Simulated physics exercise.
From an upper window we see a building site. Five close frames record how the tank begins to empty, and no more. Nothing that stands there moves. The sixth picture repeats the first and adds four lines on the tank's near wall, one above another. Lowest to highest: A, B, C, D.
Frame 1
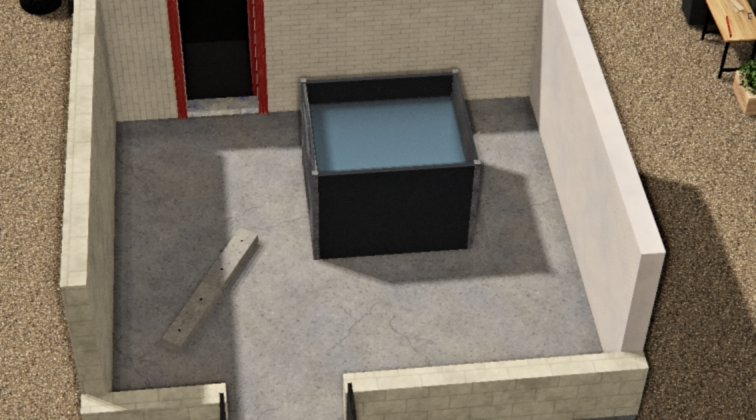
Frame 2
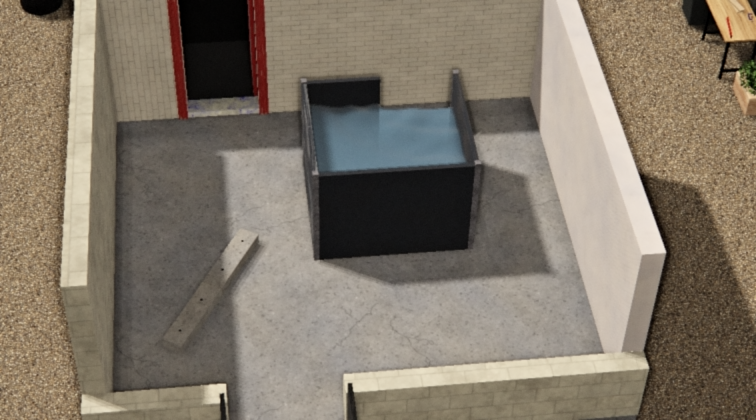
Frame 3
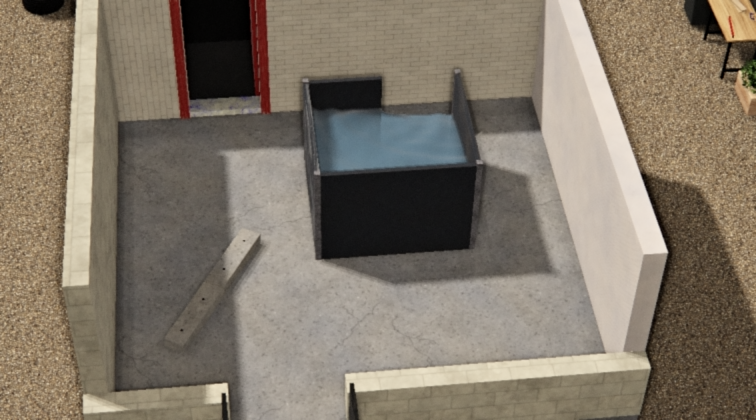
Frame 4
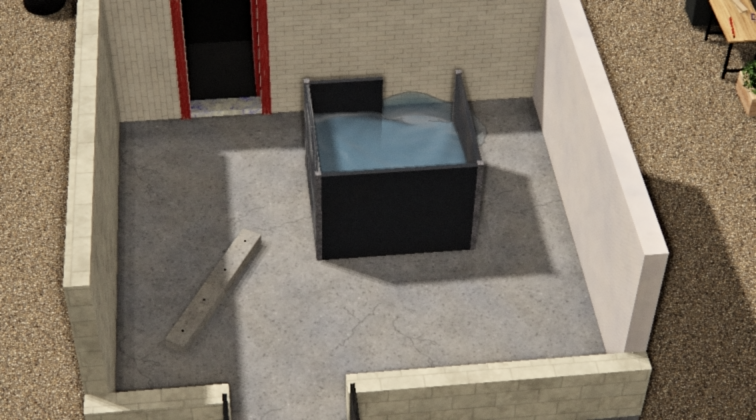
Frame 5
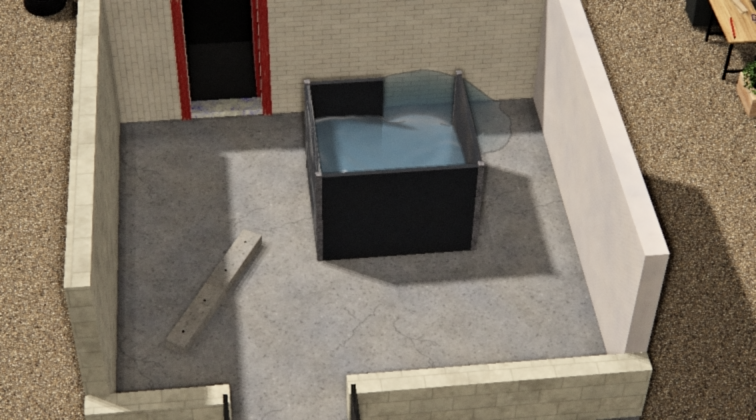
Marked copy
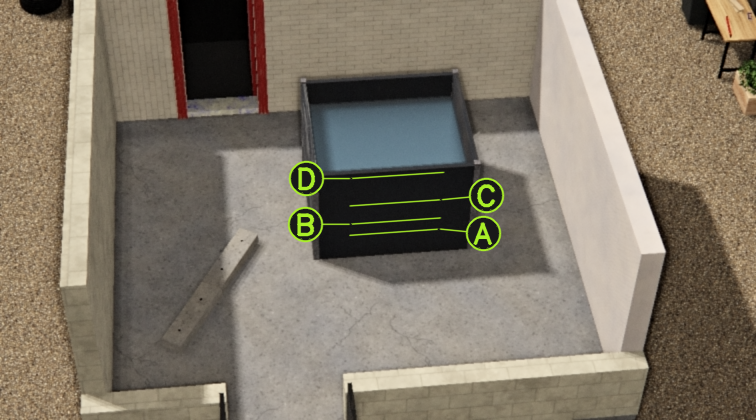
At a walled building site, water pours out through a gap in the dark tank's back.
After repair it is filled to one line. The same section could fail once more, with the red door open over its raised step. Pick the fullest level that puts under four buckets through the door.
The answer is level C.
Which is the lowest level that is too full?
It is D.
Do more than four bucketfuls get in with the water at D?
Yes, that goes wrong.
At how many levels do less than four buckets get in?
Three.
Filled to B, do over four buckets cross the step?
No, that is safe.
On the marked copy, A at (394, 232); B at (395, 221); C at (396, 202); D at (397, 175); from the bottom up A, B, C, D.
With A, nothing gets over.
With B, nothing gets over.
With C, a bucket or two gets in.
With D, about 10 bucketfuls get in.
